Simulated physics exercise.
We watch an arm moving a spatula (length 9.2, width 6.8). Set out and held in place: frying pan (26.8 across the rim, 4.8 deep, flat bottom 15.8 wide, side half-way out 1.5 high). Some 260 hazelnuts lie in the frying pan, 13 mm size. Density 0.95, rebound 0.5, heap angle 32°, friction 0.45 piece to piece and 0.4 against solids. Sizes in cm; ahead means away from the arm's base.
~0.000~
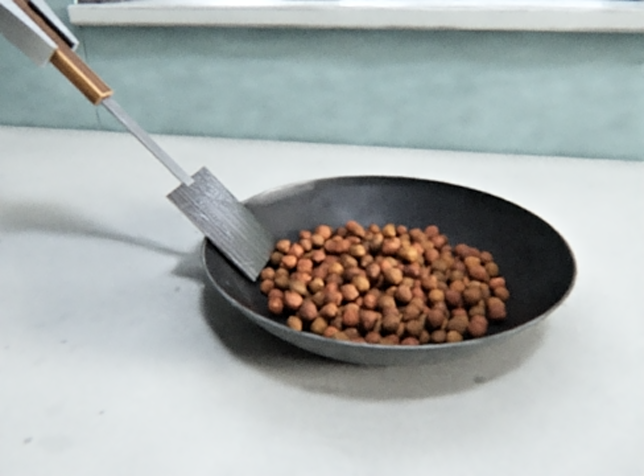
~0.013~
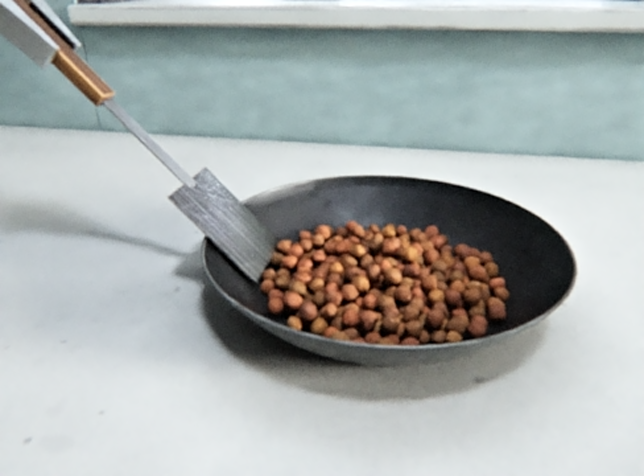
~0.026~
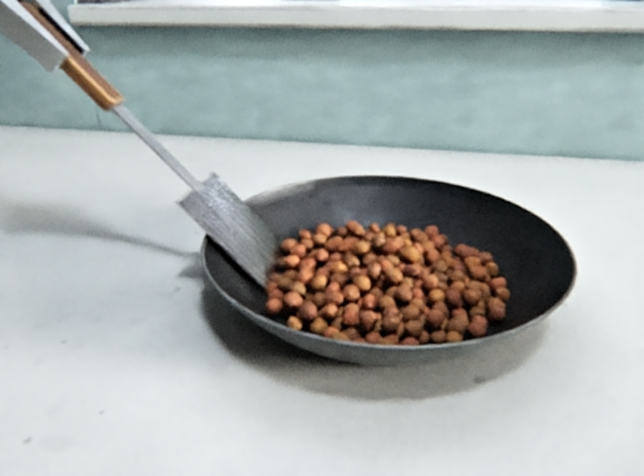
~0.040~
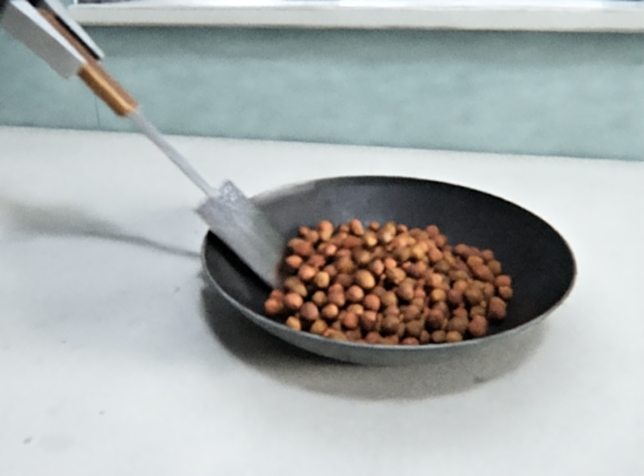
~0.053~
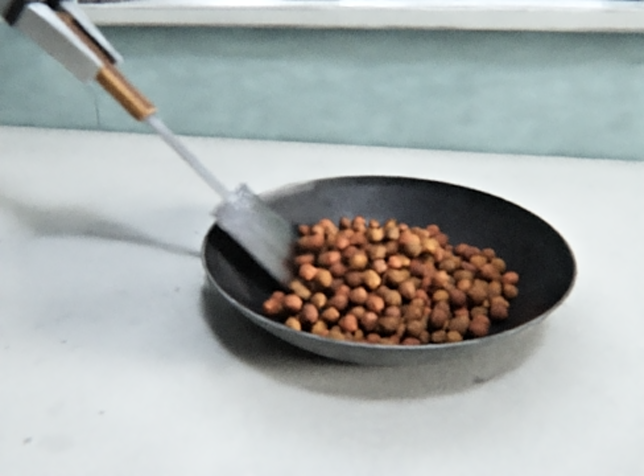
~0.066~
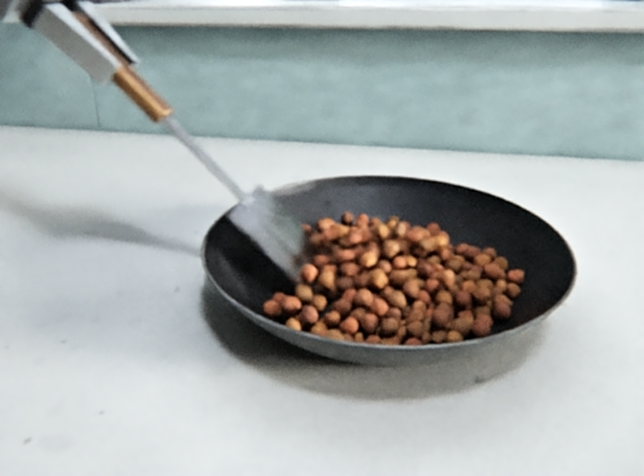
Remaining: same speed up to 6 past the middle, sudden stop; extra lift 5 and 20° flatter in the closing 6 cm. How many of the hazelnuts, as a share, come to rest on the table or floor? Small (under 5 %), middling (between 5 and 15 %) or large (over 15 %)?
A middling share, between 5 and 15 %, ends on the table or floor.
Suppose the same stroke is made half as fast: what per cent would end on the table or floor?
It would be near 0 per cent.
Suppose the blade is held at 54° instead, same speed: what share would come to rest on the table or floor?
In that case some 10 per cent.
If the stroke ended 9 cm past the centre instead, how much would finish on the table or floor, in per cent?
It would be near 20 per cent.
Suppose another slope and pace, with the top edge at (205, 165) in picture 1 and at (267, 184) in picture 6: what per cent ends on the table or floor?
About 10 per cent.
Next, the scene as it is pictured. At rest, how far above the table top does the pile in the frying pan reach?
Roughly 4.5 cm.
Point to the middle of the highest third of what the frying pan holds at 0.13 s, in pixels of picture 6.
At about (427, 260).
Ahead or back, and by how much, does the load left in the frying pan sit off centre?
About 3.5 cm ahead.
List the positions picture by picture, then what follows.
In the first picture, the spatula top edge at (186, 180), sloping 46°; upper third of the load around (391, 272), from x 270 to 500, top at y 230; 262 in the frying pan.
In the second picture, the spatula top edge at (188, 181), sloping 46°; upper third of the load around (391, 272), from x 270 to 500, top at y 230.
In the third picture, the spatula top edge at (196, 186), sloping 46°; upper third of the load around (389, 270), from x 275 to 500, top at y 230.
In the fourth picture, the spatula top edge at (211, 193), sloping 46°; upper third of the load around (380, 268), from x 270 to 505, top at y 225.
In the fifth picture, the spatula top edge at (228, 197), sloping 46°; upper third of the load around (389, 265), from x 270 to 510, top at y 225.
In the sixth picture, the spatula top edge at (245, 198), sloping 46°; upper third of the load around (390, 264), from x 270 to 515, top at y 220; 262 in the frying pan.
After 0.10 s, sloping 46°, highest piece 5 above the table; 262 in the frying pan.
After 0.13 s, sloping 39°, highest piece 6 above the table; 262 in the frying pan.
After 0.35 s, sloping 26°, highest piece 6 above the table; 240 in the frying pan, 18 on the table or floor, 4 on the blade or in flight.
After 1.40 s, sloping 26°, highest piece 4 above the table; 240 in the frying pan, 22 on the table or floor.
In the end, 240 in the frying pan, 22 on the table or floor. That is 8 % on the table or floor.
